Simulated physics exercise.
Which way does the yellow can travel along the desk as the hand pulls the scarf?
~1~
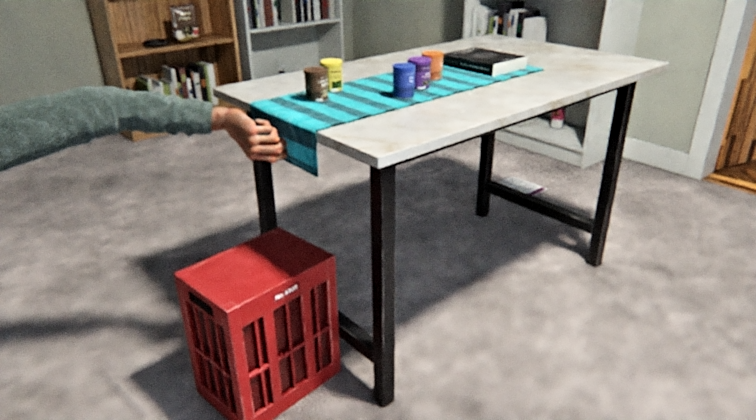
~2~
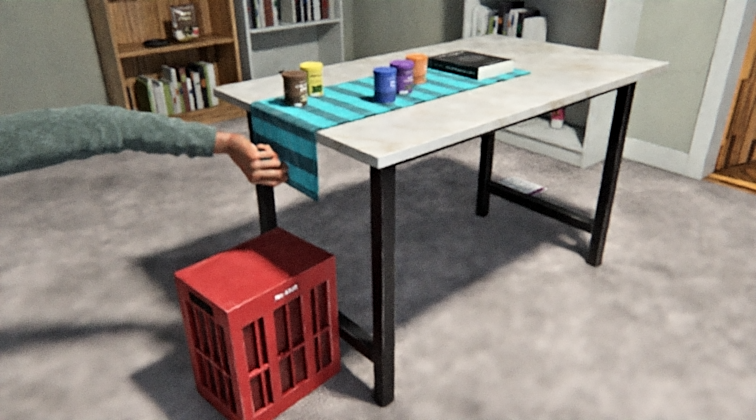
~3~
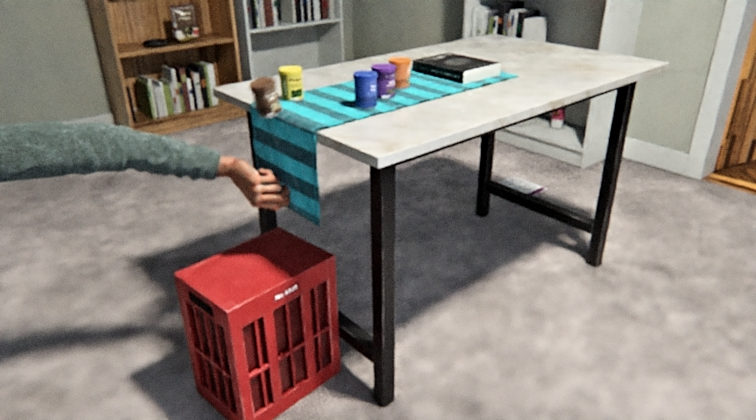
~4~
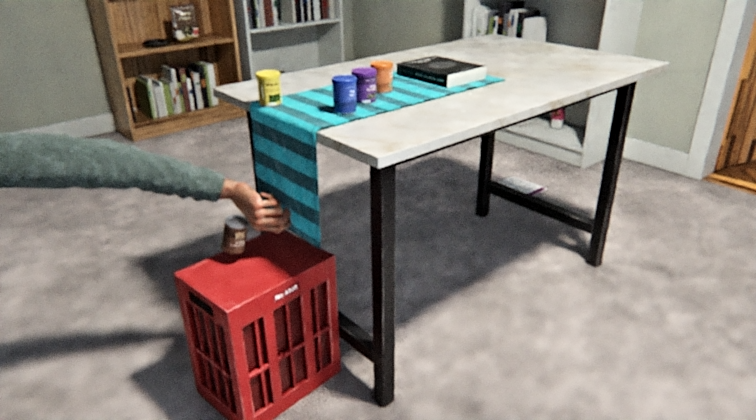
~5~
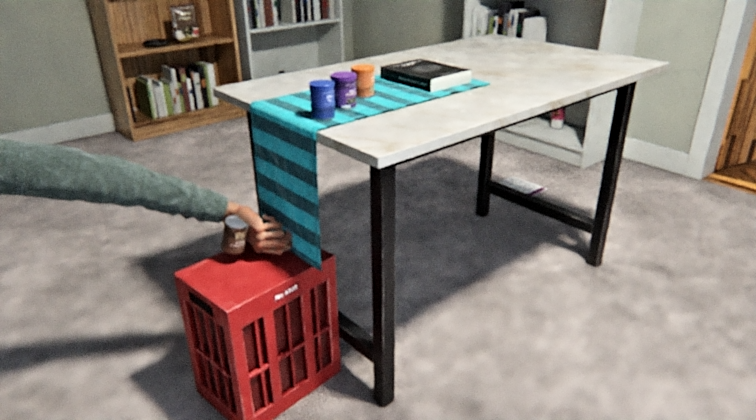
The yellow can moves to the left, toward the end of the desk where the scarf hangs down.
